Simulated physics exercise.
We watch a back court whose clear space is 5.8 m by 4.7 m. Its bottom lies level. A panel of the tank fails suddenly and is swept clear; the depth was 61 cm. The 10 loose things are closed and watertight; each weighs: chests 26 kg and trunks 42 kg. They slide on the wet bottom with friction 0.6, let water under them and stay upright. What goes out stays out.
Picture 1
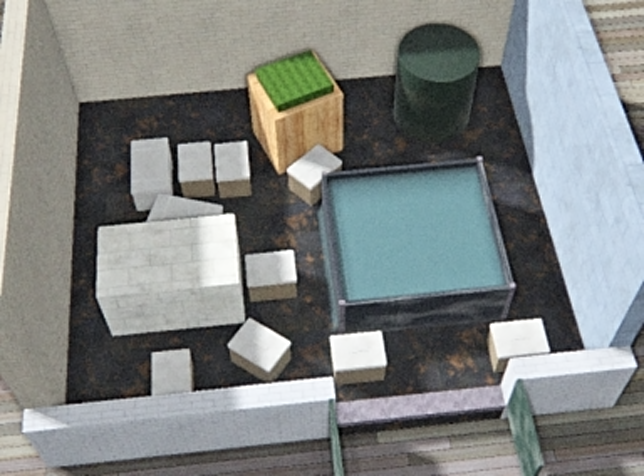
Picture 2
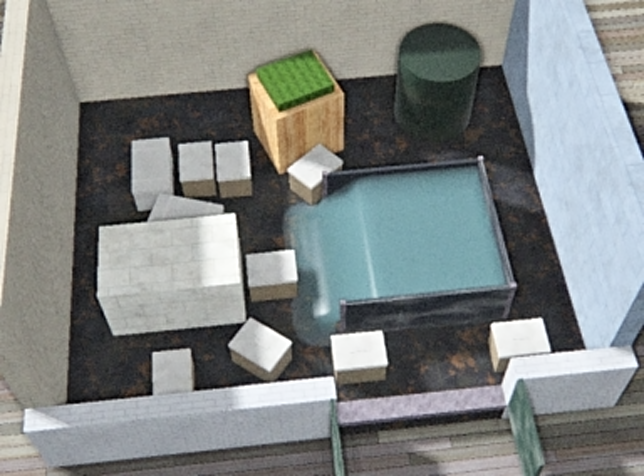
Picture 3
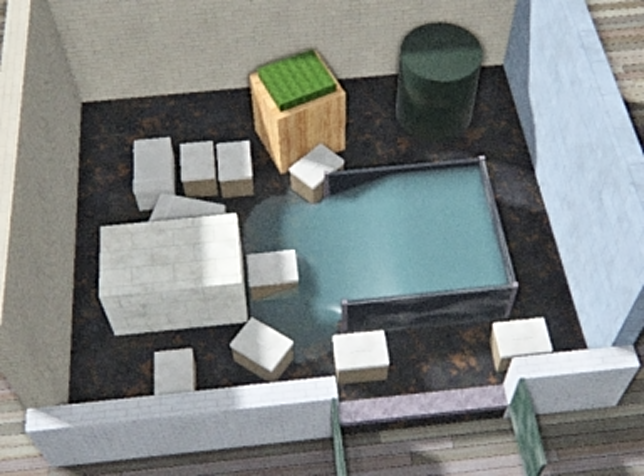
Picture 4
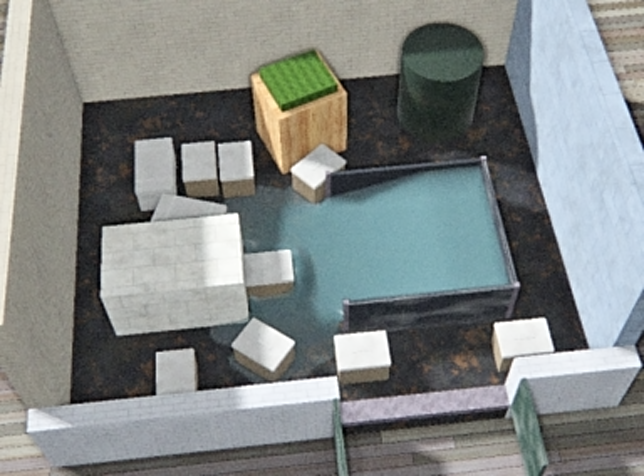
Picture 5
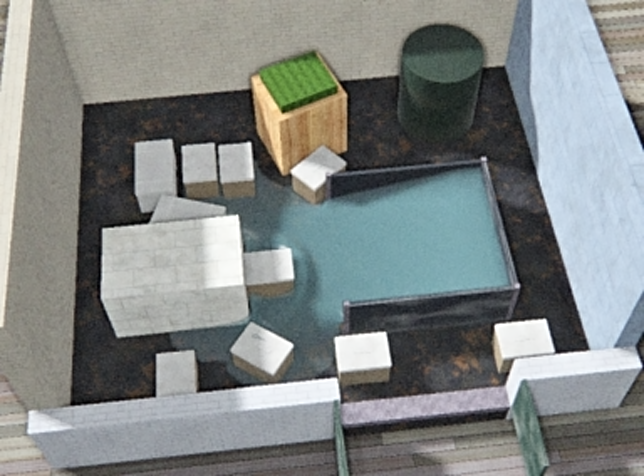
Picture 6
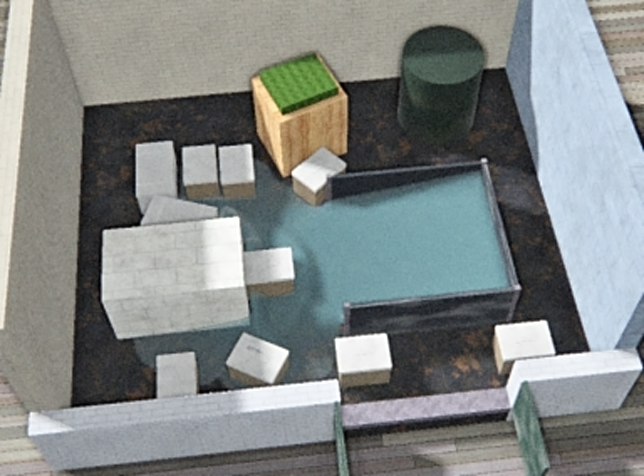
In a walled court, water spills leftward from an open-sided tank, spreads around pale boxes and shifts some slightly.
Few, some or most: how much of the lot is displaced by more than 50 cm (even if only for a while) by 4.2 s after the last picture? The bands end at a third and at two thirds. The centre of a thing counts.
It is two thirds or above.
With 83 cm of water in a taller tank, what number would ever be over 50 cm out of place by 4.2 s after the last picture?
Then 8.
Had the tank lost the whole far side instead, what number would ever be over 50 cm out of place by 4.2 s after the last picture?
In that case 2 of them.
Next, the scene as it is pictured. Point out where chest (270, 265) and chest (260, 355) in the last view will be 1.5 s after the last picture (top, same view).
Near (266, 338) and (151, 365).
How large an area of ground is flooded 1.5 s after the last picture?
About 15 m2.
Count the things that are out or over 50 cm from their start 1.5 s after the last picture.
By then 7.
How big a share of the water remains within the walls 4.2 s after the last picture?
Some 96 per cent remains.
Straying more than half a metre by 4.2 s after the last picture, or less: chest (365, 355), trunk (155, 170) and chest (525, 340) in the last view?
In turn: Less, more, short of it.
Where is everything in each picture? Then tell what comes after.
The first frame shows a chest at (259, 344), on the bottom; a trunk at (184, 215) rests on the ground; 3.1 m2 under water; 0 of 10 have shifted.
The second frame shows a chest at (260, 343), on the bottom; a trunk at (185, 214) rests on the ground; water covers 4.0 m2; 0 of 10 have shifted.
The third frame shows a chest at (262, 343) rests on the ground; a trunk at (187, 214) rests on the ground; 5.0 m2 under water; 0 of 10 have shifted.
The fourth frame shows a chest at (263, 343), on the bottom; a trunk at (188, 214) rests on the ground; water covers 5.7 m2; 1 of 10 have shifted.
The fifth frame shows a chest at (262, 347) rests on the ground, 3 cm from its start; a trunk at (187, 216), on the bottom; 6.3 m2 under water; 1 of 10 have shifted.
The sixth frame shows a chest at (258, 357), on the bottom, 14 cm from its start; a trunk at (179, 216) rests on the ground, 12 cm from its start; 6.9 m2 under water; 3 of 10 have shifted.
Then, 0.4 s after the last picture 1 of 10 are over 50 cm from their spots; 1 afloat.
Then, 1.5 s after the last picture 7 of 10 are over 50 cm from their spots; 2 afloat.
Then, 2.8 s after the last picture 6 of 10 are over 50 cm from their spots; 6 afloat.
Then, 4.2 s after the last picture 4 of 10 are over 50 cm from their spots, and 7 have been at some point; 6 afloat.
